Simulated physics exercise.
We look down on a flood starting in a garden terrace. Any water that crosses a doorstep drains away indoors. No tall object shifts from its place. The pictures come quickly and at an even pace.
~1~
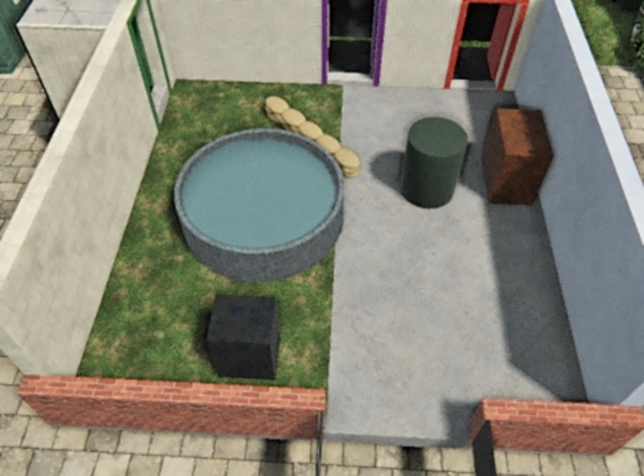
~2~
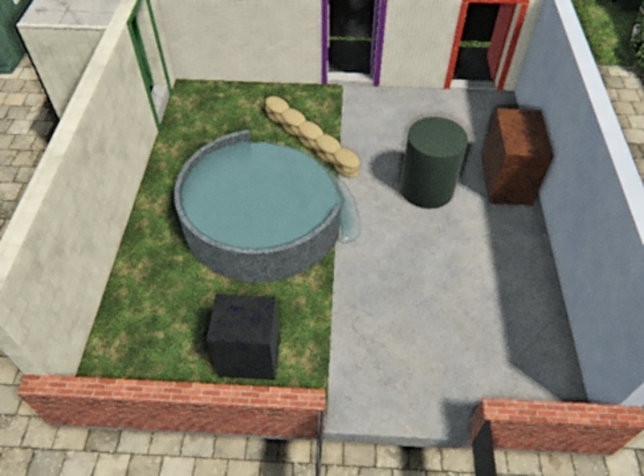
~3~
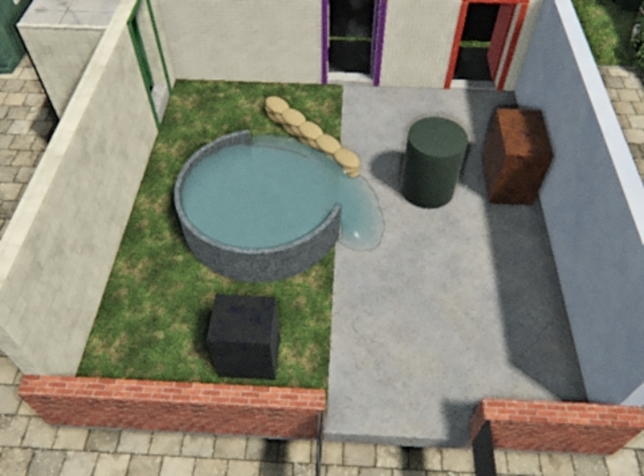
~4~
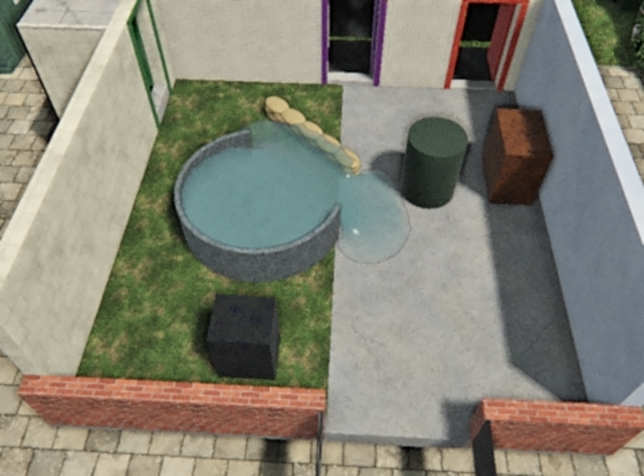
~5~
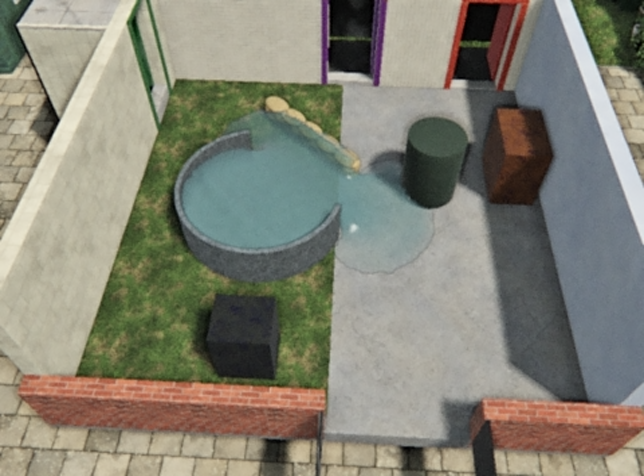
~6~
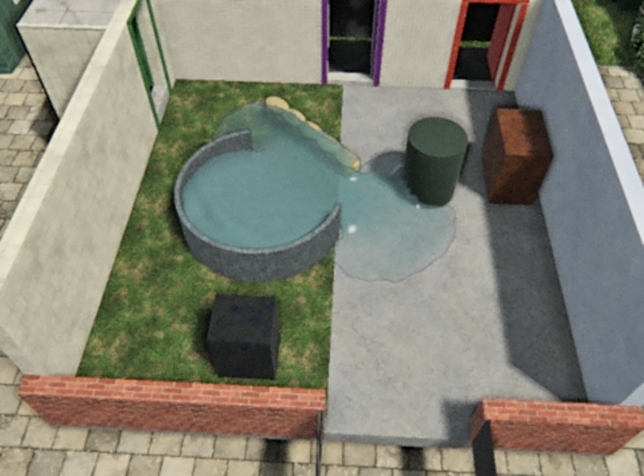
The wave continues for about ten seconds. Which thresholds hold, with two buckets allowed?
At the end, the purple door respects the limit, the green door respects the limit, the red door breaks the limit.
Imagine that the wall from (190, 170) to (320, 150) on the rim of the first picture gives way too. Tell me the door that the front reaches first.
My answer: The one in green.
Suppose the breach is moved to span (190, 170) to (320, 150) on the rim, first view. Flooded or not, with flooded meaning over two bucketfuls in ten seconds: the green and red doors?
As it turns out, the green door tops the limit while the red door tops the limit.
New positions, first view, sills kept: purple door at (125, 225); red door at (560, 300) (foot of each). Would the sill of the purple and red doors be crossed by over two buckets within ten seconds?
First the purple door, which stays on the safe side, then the red door, which crosses the line.
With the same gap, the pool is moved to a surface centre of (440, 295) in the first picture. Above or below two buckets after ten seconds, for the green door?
At the green door, the inflow ends up short of the threshold.
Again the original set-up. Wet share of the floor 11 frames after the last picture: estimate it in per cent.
It comes to 55 per cent.
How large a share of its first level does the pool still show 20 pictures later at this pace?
26 percent or so.
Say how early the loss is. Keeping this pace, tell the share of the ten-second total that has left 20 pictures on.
That comes to 10 per cent, as I work it out.
A moment on, water covers 35 % of the floor; the purple door not reached, the green door not reached, the red door not reached.
Next, water covers 55 % of the floor; the purple door wet at the sill, nothing in, the green door wet at the sill, nothing in, the red door under two buckets in.
Then, water covers 65 % of the floor; the purple door under two buckets in, the green door wet at the sill, nothing in, the red door over two buckets in.
Later, water covers 85 % of the floor; the purple door under two buckets in, the green door wet at the sill, nothing in, the red door over two buckets in.
In the end, water covers 95 % of the floor; the purple door under two buckets in, the green door wet at the sill, nothing in, the red door far over two buckets in.
